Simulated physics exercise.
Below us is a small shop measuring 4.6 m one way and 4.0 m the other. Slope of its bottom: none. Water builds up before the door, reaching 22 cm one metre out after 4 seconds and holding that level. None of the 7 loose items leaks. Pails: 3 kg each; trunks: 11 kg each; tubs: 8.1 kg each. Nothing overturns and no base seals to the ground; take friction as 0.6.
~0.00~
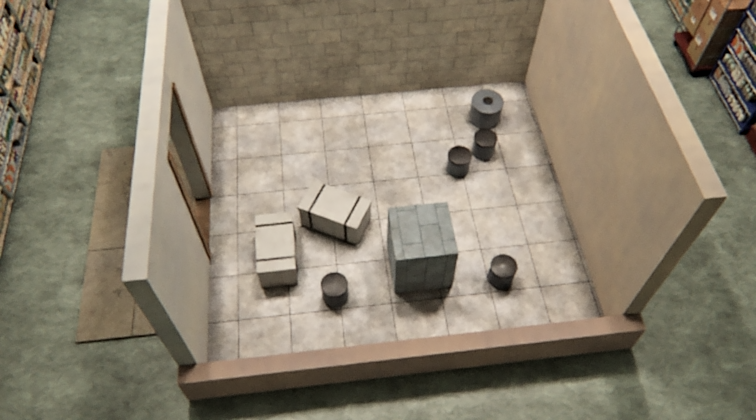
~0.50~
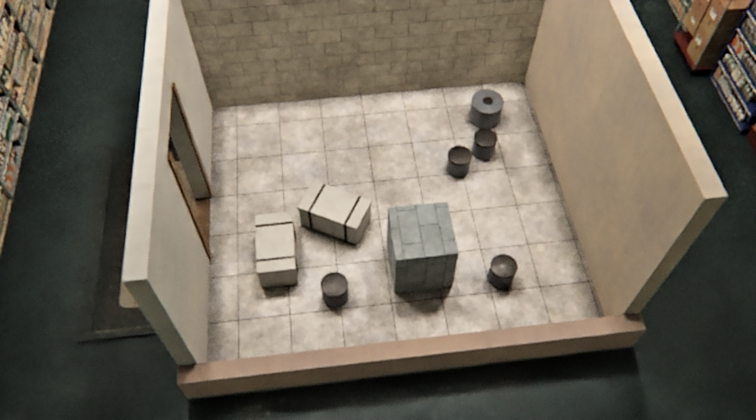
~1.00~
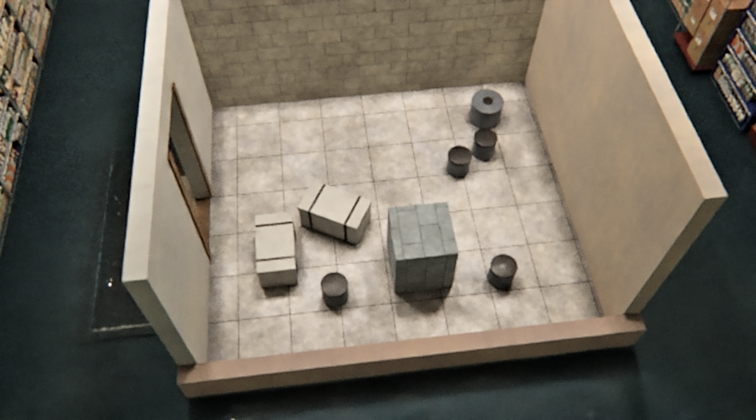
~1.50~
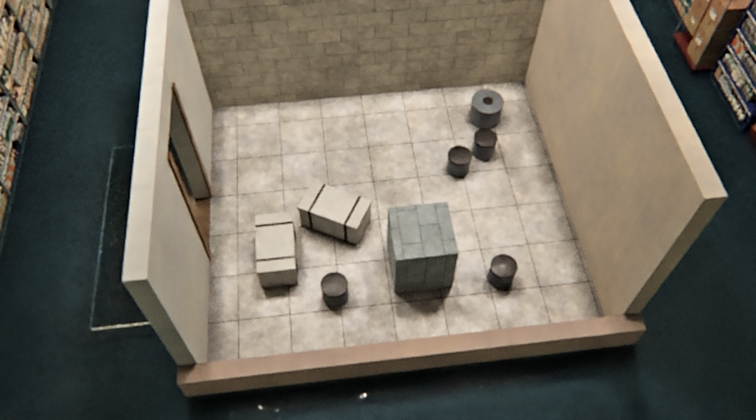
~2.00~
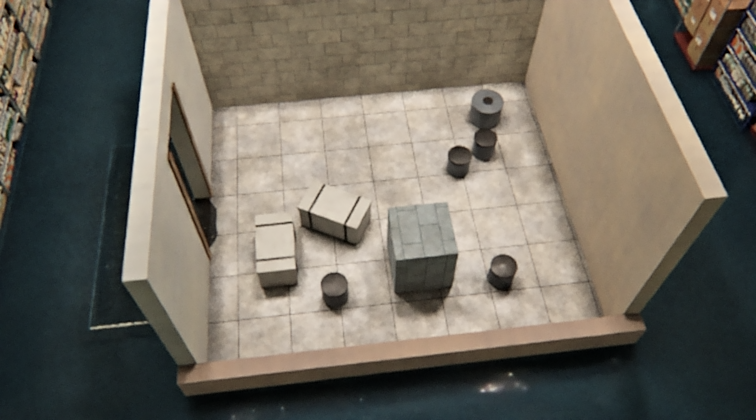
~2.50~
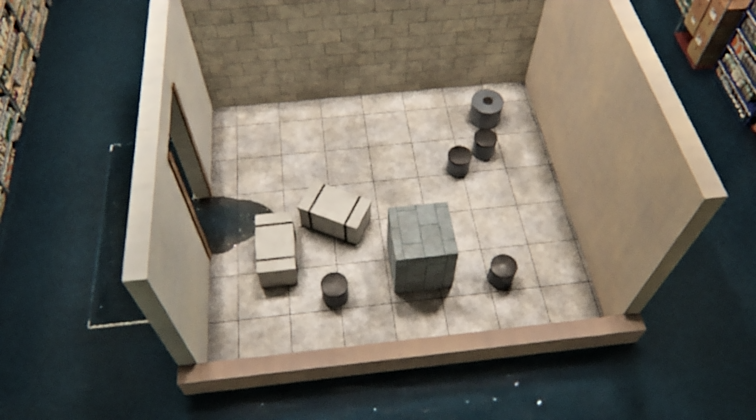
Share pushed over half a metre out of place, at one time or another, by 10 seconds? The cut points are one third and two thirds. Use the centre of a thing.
I expect the share that gets shoved will be two thirds or beyond.
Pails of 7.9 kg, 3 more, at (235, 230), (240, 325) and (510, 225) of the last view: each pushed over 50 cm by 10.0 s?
For each in turn I get a greater distance, a smaller distance and a smaller distance.
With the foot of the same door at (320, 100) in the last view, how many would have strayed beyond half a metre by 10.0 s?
3.
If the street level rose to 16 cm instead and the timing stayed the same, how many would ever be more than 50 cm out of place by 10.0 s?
Then it comes to 4.
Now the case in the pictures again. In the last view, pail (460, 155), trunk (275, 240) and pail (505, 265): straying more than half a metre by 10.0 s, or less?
So that's beyond it for the first, beyond it for the second and inside it for the last.
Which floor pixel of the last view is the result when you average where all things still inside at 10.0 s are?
Mean position approx. (455, 217).
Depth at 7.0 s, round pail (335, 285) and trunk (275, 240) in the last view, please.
About 7 and 5 cm.
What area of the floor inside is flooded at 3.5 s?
2.5 m2.
After 3.5 s 0 of 7 are over 50 cm from their spots; 0 afloat.
After 4.5 s 1 of 7 are over 50 cm from their spots; 0 afloat.
After 7.0 s 3 of 7 are over 50 cm from their spots; 3 afloat.
After 10.0 s 6 of 7 are over 50 cm from their spots, and 6 have been at some point; 6 afloat.
